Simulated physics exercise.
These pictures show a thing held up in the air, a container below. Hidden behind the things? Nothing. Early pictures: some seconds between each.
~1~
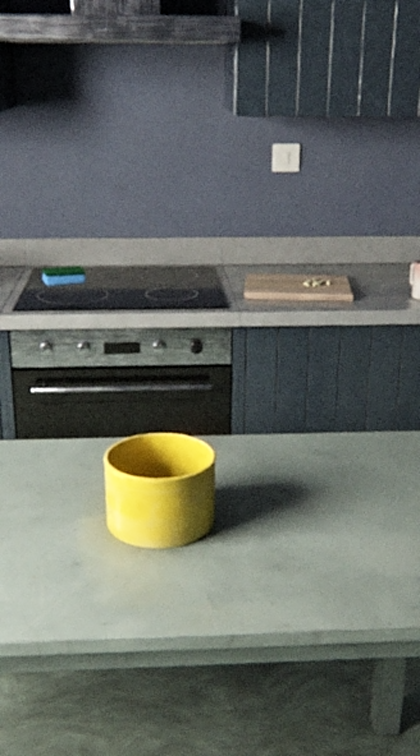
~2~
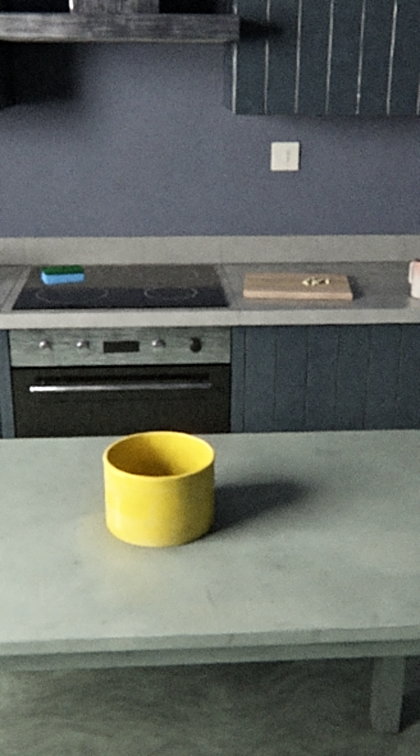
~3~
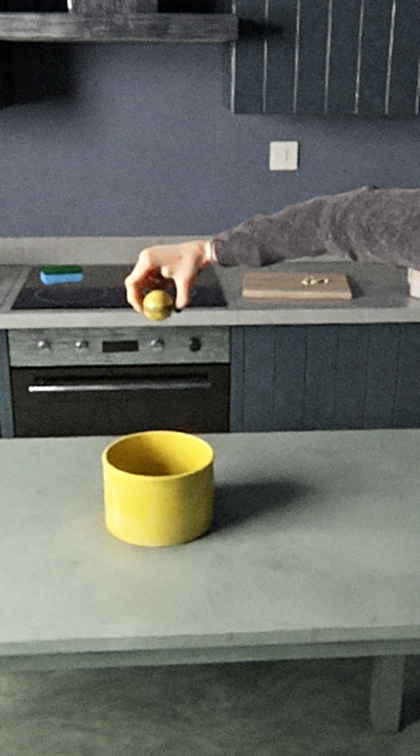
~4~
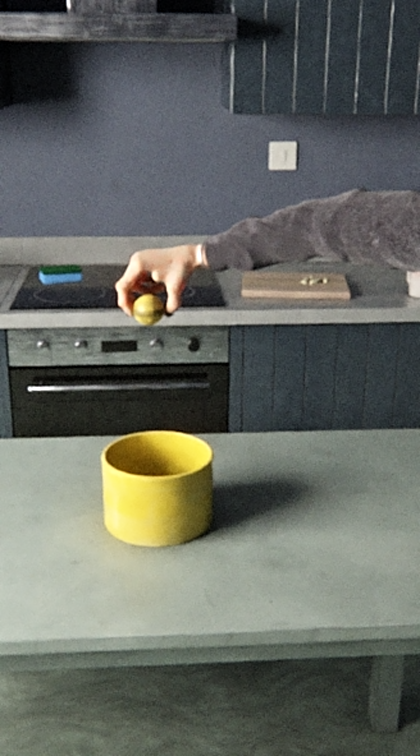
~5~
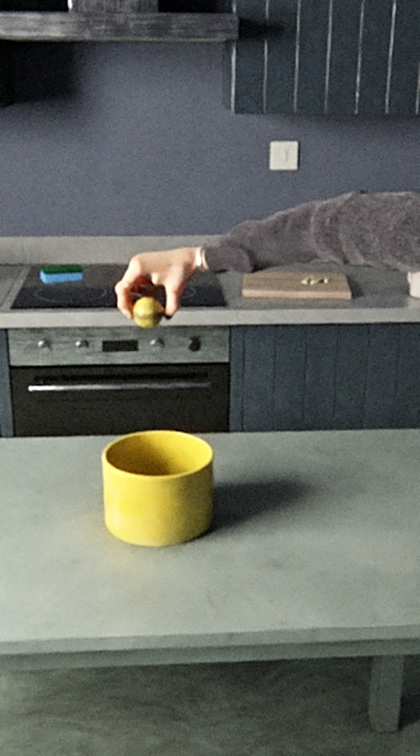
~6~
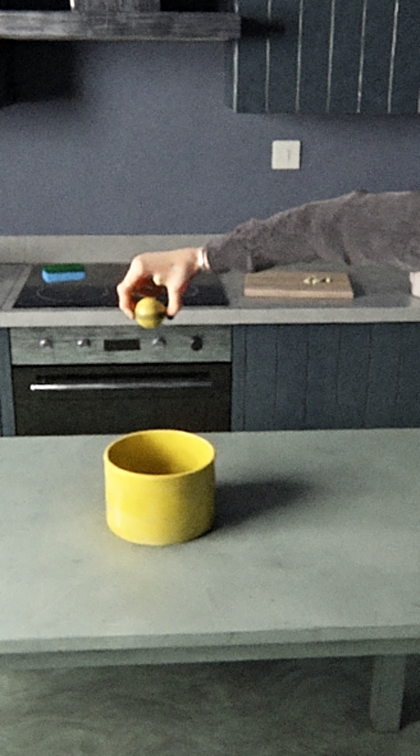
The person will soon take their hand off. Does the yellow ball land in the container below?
Here it's going to be a hit, I reckon.
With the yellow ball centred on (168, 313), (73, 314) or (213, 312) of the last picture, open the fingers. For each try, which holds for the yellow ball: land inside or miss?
Okay, so it makes it in, then it stays out, and then it makes it in.
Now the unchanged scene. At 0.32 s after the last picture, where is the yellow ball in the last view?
(154, 501), roughly.
Then, 0.16 s on from there, yellow ball displaced about its own width near (151, 353).
Then, 0.24 s on from there, yellow ball on its way down near (152, 423).
Then, 0.32 s on from there, yellow ball at the bottom near (154, 501).
In the end, the yellow ball is caught, near (154, 502).
